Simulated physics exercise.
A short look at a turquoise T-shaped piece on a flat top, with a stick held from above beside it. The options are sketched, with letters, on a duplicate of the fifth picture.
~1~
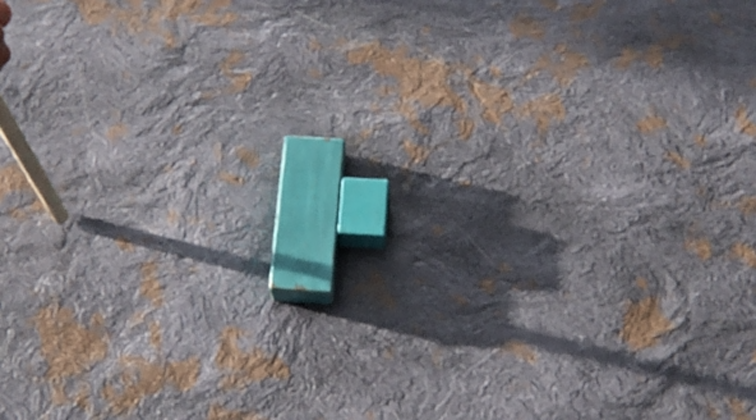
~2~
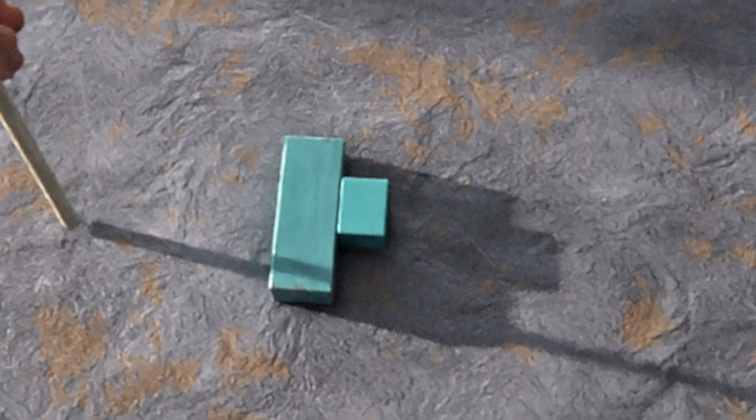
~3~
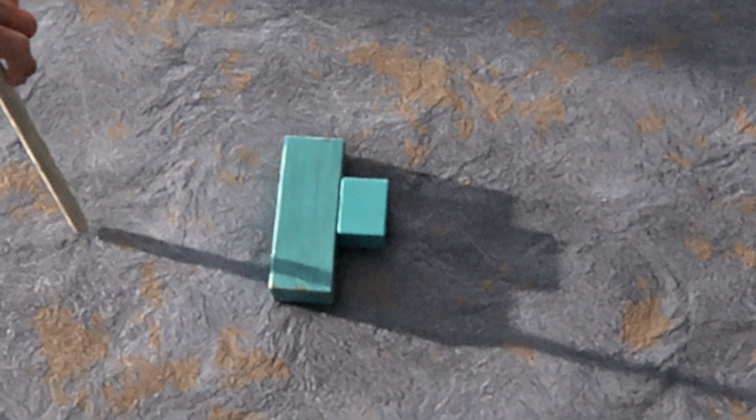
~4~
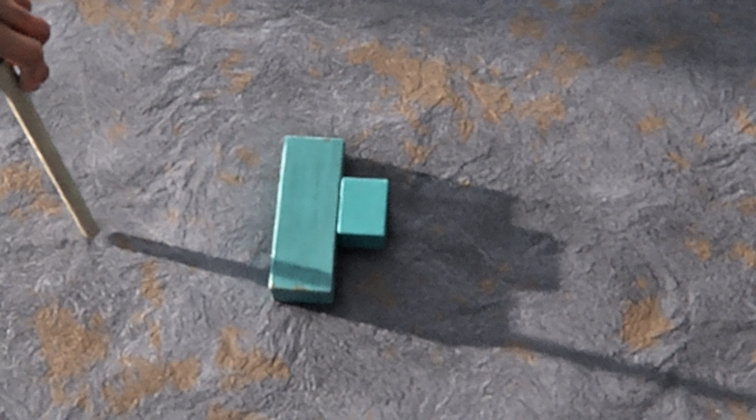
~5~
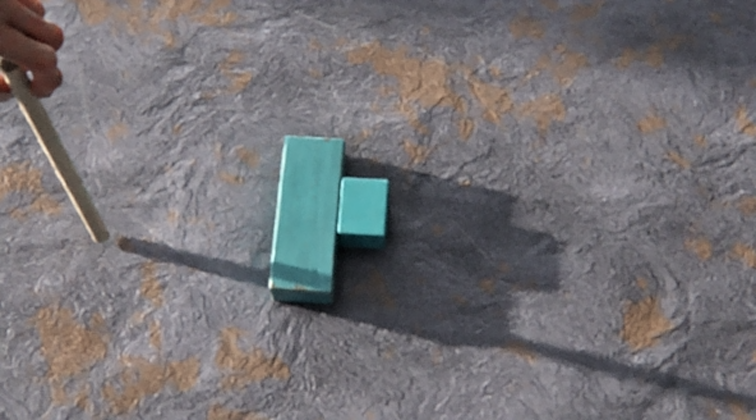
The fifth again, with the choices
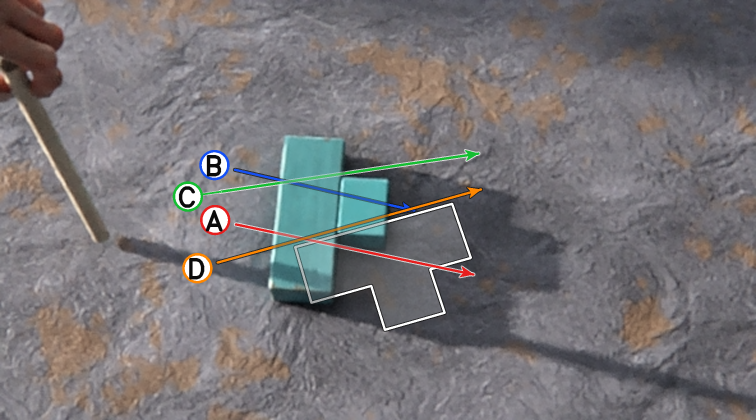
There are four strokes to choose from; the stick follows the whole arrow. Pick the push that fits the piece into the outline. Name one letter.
Only B fits it in.
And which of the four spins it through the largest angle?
Stroke D.
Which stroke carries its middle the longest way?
D.
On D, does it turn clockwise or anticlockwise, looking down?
It turns anticlockwise.
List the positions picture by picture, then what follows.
Turquoise T-shaped piece (308, 212), in the first frame.
Turquoise T-shaped piece (308, 212), in the second frame.
Turquoise T-shaped piece (308, 212), in the third frame.
Turquoise T-shaped piece (308, 212), in the fourth frame.
Turquoise T-shaped piece (308, 212), in the fifth frame.
On the marked copy, A from (236, 224) to (473, 275); B from (235, 170) to (414, 211); C from (221, 192) to (478, 154); D from (218, 263) to (481, 189).
With B. Early on, foot of the stick (299, 186), piece (322, 215).
Further on, foot of the stick (363, 200), piece (361, 233).
At the end, foot of the stick (414, 212), piece (383, 243); it fills the outline.
As for the rest, A leaves the piece out of the outline, at (413, 198); C leaves the piece out of the outline, at (366, 215); D leaves the piece out of the outline, at (444, 139).
